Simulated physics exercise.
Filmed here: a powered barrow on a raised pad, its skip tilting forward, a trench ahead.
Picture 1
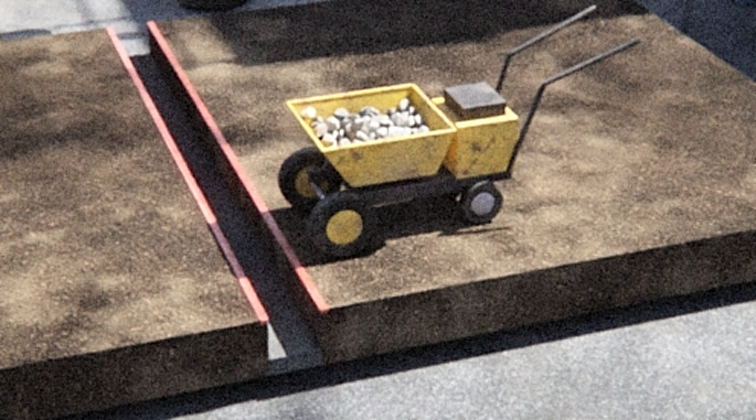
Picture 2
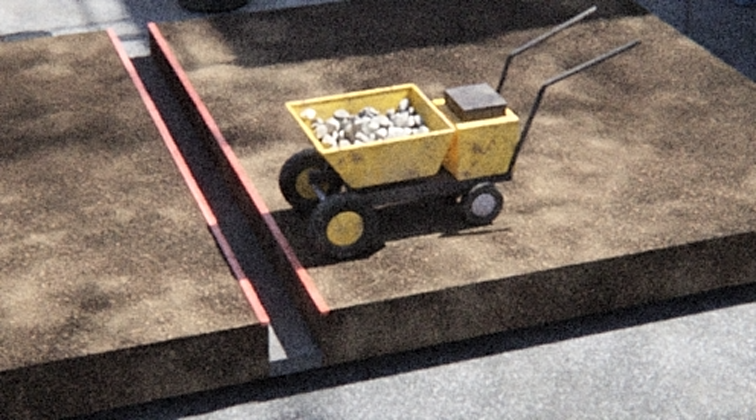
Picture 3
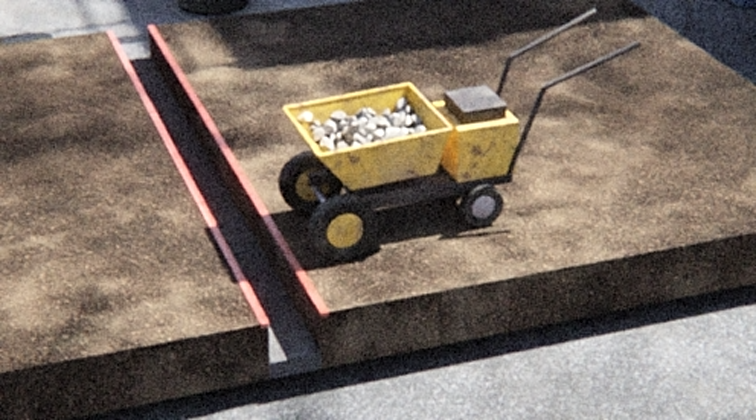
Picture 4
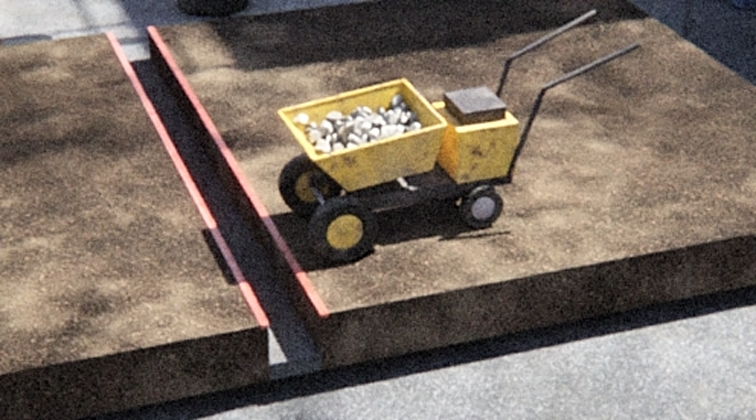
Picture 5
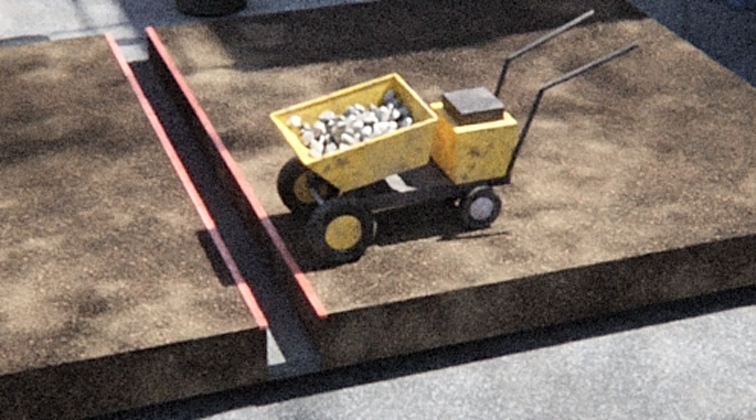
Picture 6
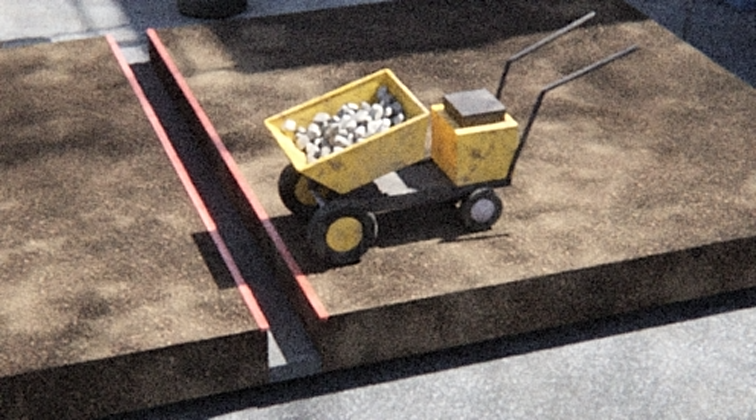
A small yellow powered barrow with black wheels stands on a raised brown pad seen from above at an angle, with grey paving in front and behind. Its skip, heaped with pale and grey stones, faces left towards a narrow red-edged trench, while two dark handles rise at the right. The skip starts level, then slowly tilts forward to the left, its rear lifting off the frame, while the wheels and camera stay still.
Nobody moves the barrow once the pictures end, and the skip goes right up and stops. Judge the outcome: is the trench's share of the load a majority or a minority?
Outside the trench is the majority of the load.
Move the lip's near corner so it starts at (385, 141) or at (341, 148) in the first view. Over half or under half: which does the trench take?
Try one: The greater share. Try two: The greater share.
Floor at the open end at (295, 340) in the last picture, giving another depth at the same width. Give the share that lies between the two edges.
Something close to 30 per cent.
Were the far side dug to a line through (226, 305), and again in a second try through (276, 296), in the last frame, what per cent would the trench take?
The first try comes out at 80 percent and the second at 0 percent.
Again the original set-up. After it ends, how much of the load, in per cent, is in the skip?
Something like 5 in every hundred.
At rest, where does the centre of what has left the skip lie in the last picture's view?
Roughly at (208, 253), give or take.
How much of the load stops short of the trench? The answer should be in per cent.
Near 0 in every hundred.
Just after the last frame, skip tipped steeply; every one in the skip.
A moment on, skip tipped right over; the larger part in the skip; just a few in or heaped over the trench; about a tenth beyond it; just a few falling.
Further on, skip tipped right over; about a tenth in the skip; roughly a quarter in or heaped over the trench; roughly two thirds beyond it.
When it is over, skip tipped right over; about a tenth in the skip; roughly a quarter in or heaped over the trench; roughly two thirds beyond it.
